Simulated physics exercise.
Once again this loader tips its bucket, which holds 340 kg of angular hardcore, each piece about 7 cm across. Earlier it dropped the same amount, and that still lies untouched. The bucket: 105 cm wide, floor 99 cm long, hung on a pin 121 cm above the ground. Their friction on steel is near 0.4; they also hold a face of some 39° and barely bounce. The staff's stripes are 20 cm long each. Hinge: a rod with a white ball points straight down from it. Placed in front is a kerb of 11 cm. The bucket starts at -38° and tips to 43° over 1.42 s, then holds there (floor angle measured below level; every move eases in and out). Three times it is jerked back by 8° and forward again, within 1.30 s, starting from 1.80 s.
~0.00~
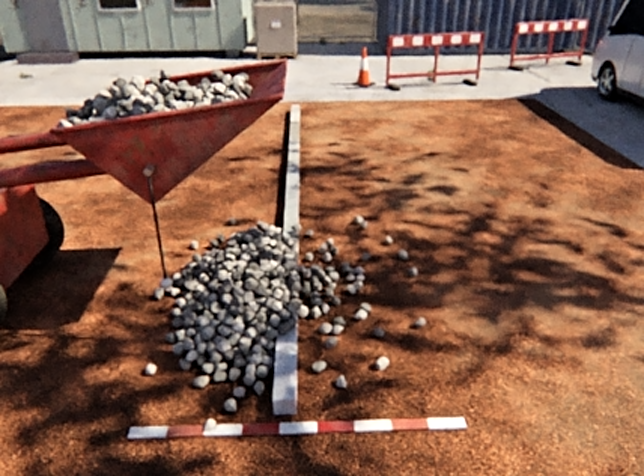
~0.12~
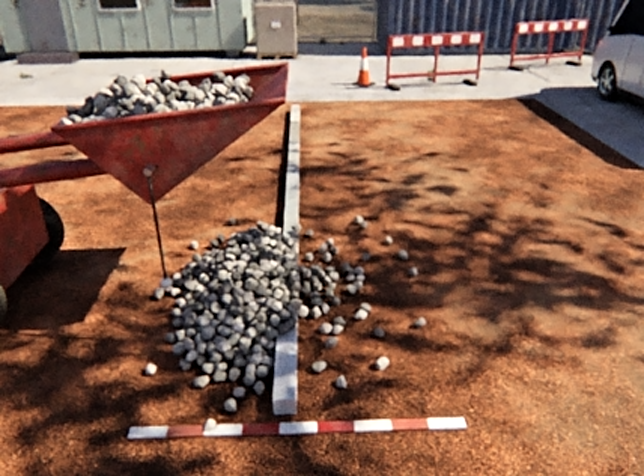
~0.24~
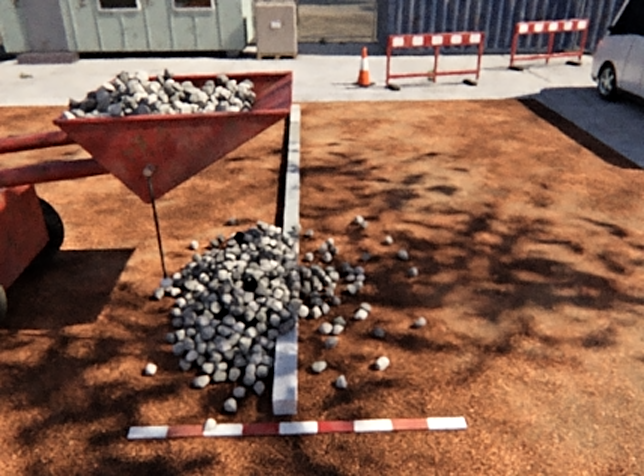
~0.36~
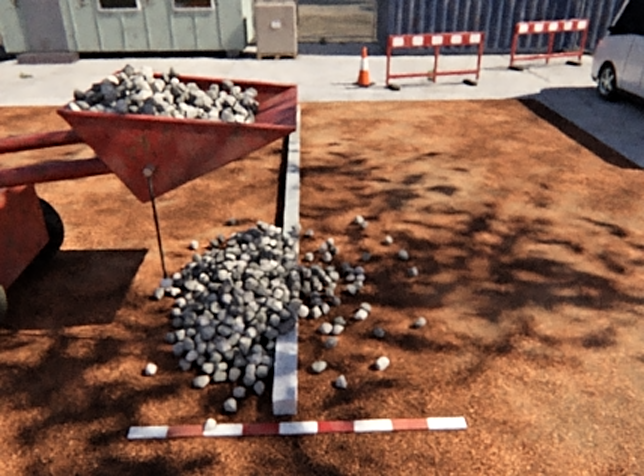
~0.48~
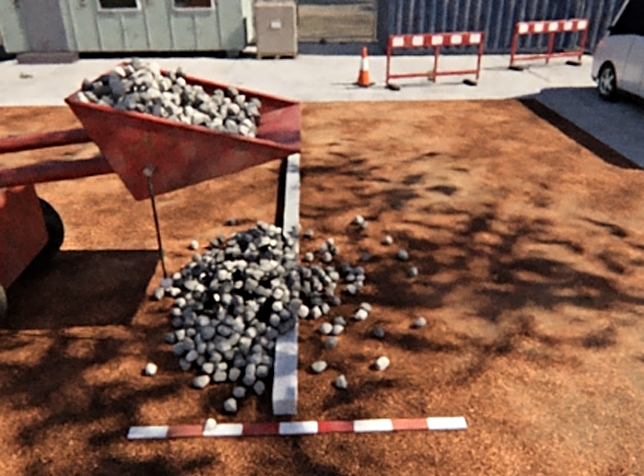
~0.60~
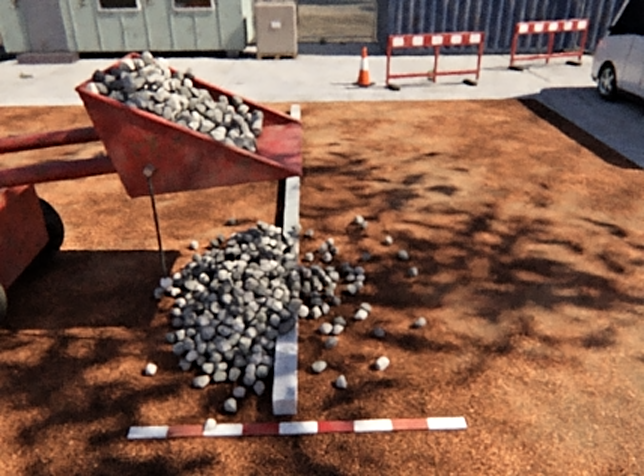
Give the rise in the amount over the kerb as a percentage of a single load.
89 %.
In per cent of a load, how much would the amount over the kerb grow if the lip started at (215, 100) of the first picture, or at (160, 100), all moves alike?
The first would add some 35 per cent and the second some 5 per cent.
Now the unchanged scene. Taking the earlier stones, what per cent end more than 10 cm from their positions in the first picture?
I'd put it at about 5 per cent.
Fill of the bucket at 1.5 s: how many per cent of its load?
I'd say about 55 per cent.
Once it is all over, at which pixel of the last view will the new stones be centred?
Middle: Approx. (339, 282) px.
After 1.1 s the floor is at 30°; in per cent of one load, 100 in the bucket, 91 on this side of the kerb, 9 over the kerb; the foremost stones are at (385, 261).
After 1.5 s the floor is at 43°; in per cent of one load, 56 in the bucket, 123 on this side of the kerb, 21 over the kerb; the foremost stones are at (385, 261).
After 3.5 s the floor is at 43°; in per cent of one load, 0 in the bucket, 102 on this side of the kerb, 98 over the kerb; the foremost stones are at (485, 292).
After 6.1 s the floor is at 43°; in per cent of one load, 0 in the bucket, 102 on this side of the kerb, 98 over the kerb; the foremost stones are at (485, 292). Net gain over the kerb, 89.
